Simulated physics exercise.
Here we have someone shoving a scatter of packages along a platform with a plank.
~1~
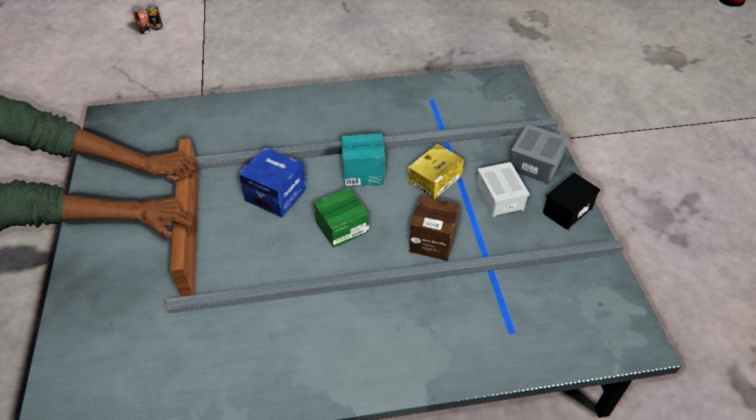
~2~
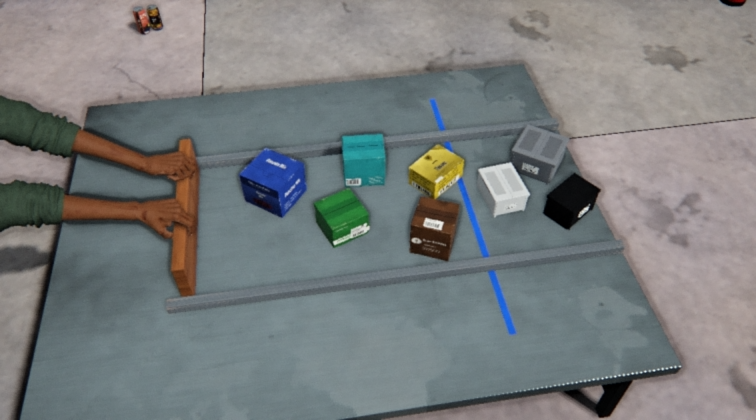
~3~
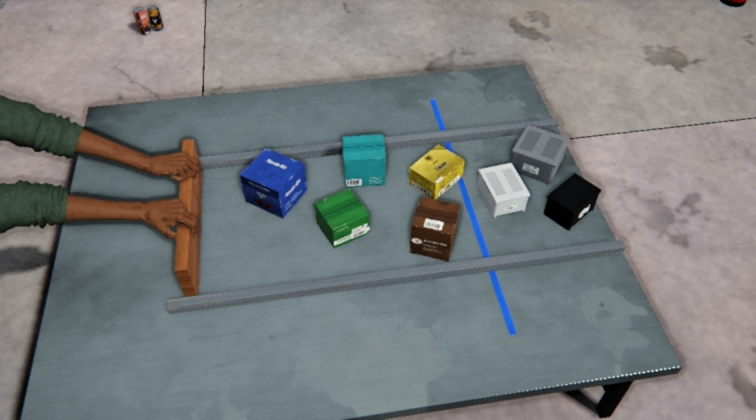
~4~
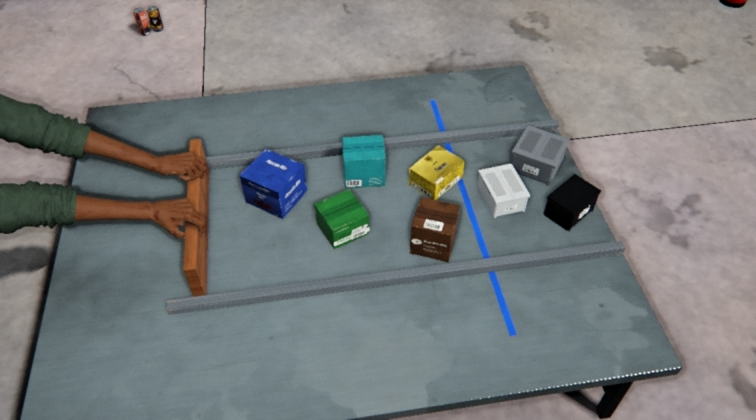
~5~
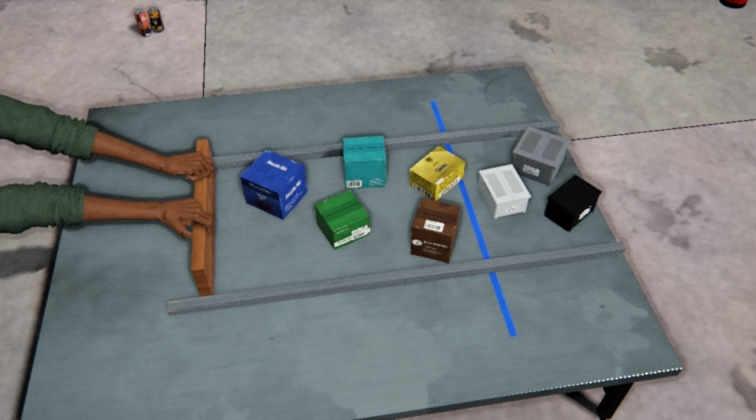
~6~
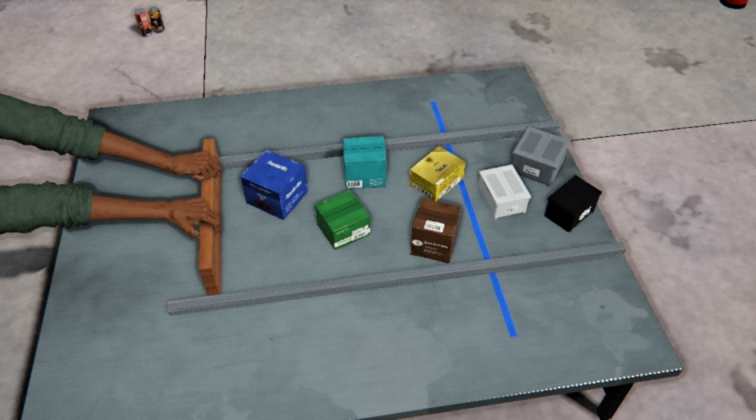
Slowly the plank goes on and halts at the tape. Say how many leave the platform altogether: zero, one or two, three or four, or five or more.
The number that fall off is zero.
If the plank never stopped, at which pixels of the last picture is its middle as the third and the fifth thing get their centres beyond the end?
Near (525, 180) and (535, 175).
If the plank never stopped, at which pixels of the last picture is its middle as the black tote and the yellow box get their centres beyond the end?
For the black tote at (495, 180), for the yellow box at (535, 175).
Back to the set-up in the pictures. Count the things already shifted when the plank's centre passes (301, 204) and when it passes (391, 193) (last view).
At the one place 2, at the other 6.
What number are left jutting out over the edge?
The number is 2.
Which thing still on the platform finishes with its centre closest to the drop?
The black tote ends nearest.
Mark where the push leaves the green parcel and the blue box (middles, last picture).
The green parcel at (493, 204), the blue box at (478, 151).
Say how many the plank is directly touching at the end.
In contact: 3.
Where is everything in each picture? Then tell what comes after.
In the first frame, black tote (570, 202); grey tote (538, 154); white tote (501, 189); plank (186, 215); tape (466, 198).
In the second frame, grey tote (538, 155); blue box (274, 183).
In the third frame, white tote (502, 190); turquoise box (364, 161).
In the fourth frame, black tote (571, 203); yellow box (437, 173).
In the fifth frame, grey tote (539, 156); green parcel (342, 220).
In the sixth frame, black tote (572, 204); grey tote (539, 157); white tote (503, 192); plank (211, 214); tape (467, 200).
A little later, none off yet; black tote at rest near (572, 204); grey tote at rest near (539, 157); white tote at rest near (503, 192).
Next, none off yet; black tote moving near (575, 205); grey tote at rest near (539, 157); white tote shifted a little near (529, 197).
When it is over, the number that fall off is zero.
